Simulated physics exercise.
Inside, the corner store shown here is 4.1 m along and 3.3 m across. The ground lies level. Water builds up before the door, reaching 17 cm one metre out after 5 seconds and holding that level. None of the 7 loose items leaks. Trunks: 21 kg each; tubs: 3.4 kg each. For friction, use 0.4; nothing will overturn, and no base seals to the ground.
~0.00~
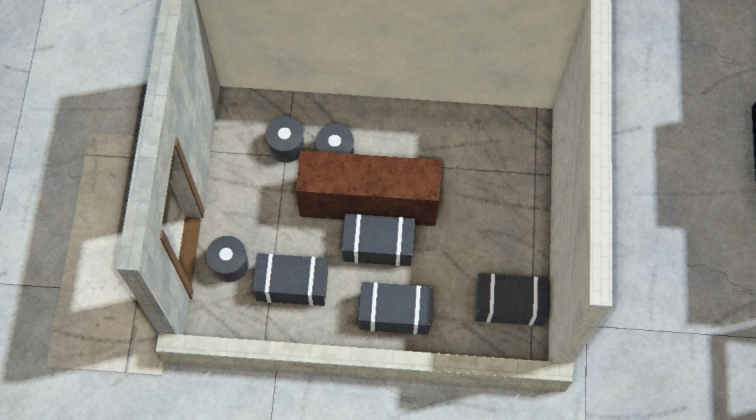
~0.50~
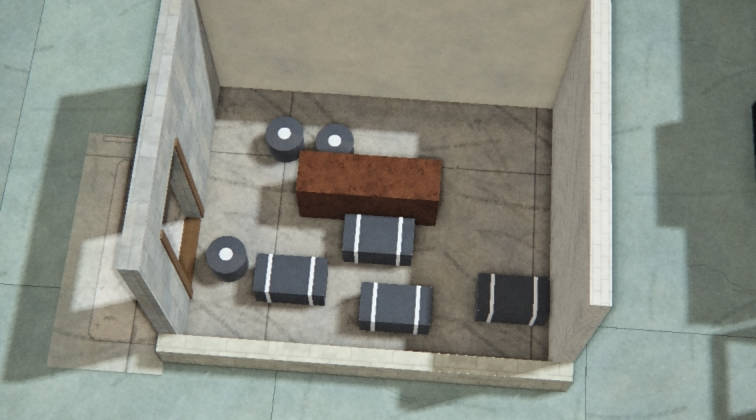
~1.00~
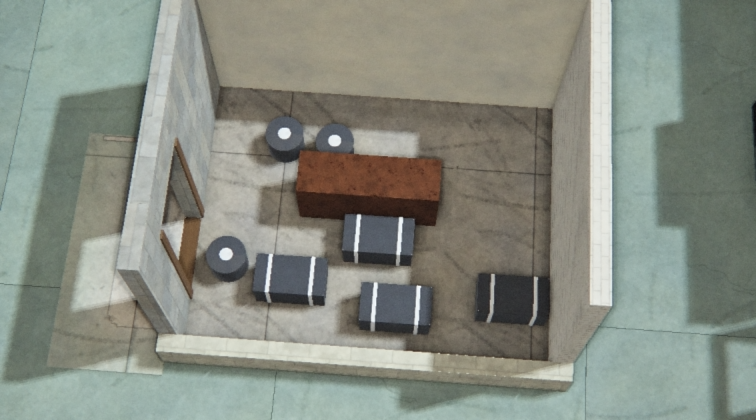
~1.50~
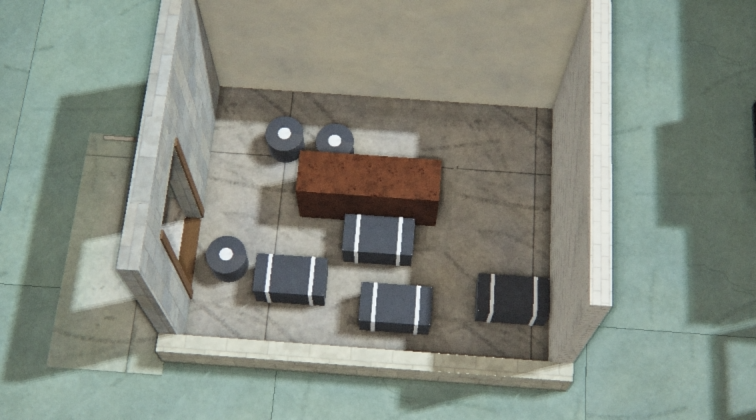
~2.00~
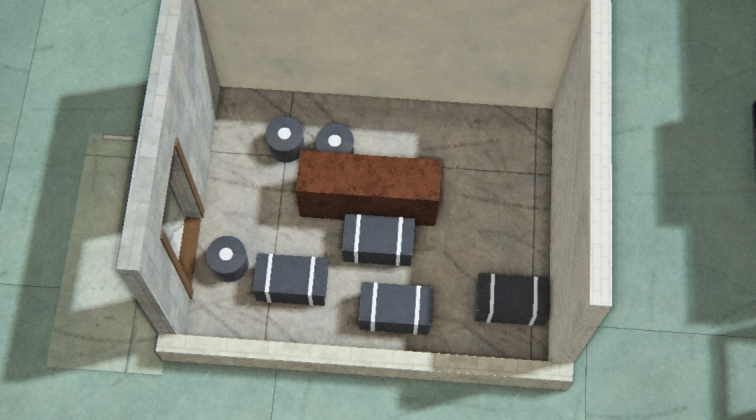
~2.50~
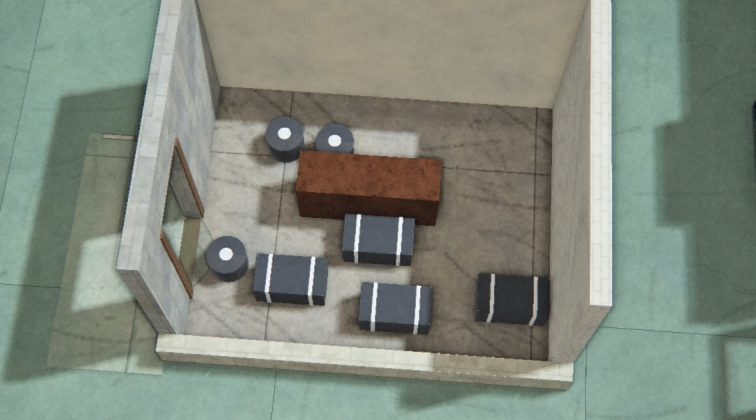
A roofless store room with pale walls, its front wall cut low, is seen from a fixed view high above. A reddish-brown block sits near the middle, with four dark, white-banded trunks in front and to the right, two grey drums behind it and one by the doorway at left. The pale ground outside turns greenish early on, the doorway's lower part later dulls slightly, and none of the objects move.
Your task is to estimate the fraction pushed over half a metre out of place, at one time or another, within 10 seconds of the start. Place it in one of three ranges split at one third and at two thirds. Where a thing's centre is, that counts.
Range: The top, two thirds or more.
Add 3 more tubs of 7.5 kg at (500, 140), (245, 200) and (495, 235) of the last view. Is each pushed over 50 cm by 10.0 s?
Note: Item 1 below threshold; item 2 below threshold; item 3 above threshold.
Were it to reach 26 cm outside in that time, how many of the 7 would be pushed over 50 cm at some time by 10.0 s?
With that change, 5 of them.
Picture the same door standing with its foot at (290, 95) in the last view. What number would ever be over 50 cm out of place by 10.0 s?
3.
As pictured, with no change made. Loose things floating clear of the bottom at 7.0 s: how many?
I get 3.
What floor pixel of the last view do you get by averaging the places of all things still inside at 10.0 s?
Roughly at (371, 238).
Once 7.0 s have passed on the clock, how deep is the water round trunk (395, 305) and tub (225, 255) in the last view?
First about 4 cm, second about 6 cm.
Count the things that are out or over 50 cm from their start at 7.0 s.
I make it 2 by then.
After 3.5 s 0 of 7 are over 50 cm from their spots; 0 afloat.
After 4.5 s 0 of 7 are over 50 cm from their spots; 1 afloat.
After 7.0 s 2 of 7 are over 50 cm from their spots; 3 afloat.
After 10.0 s 5 of 7 are over 50 cm from their spots, and 5 have been at some point; 5 afloat.
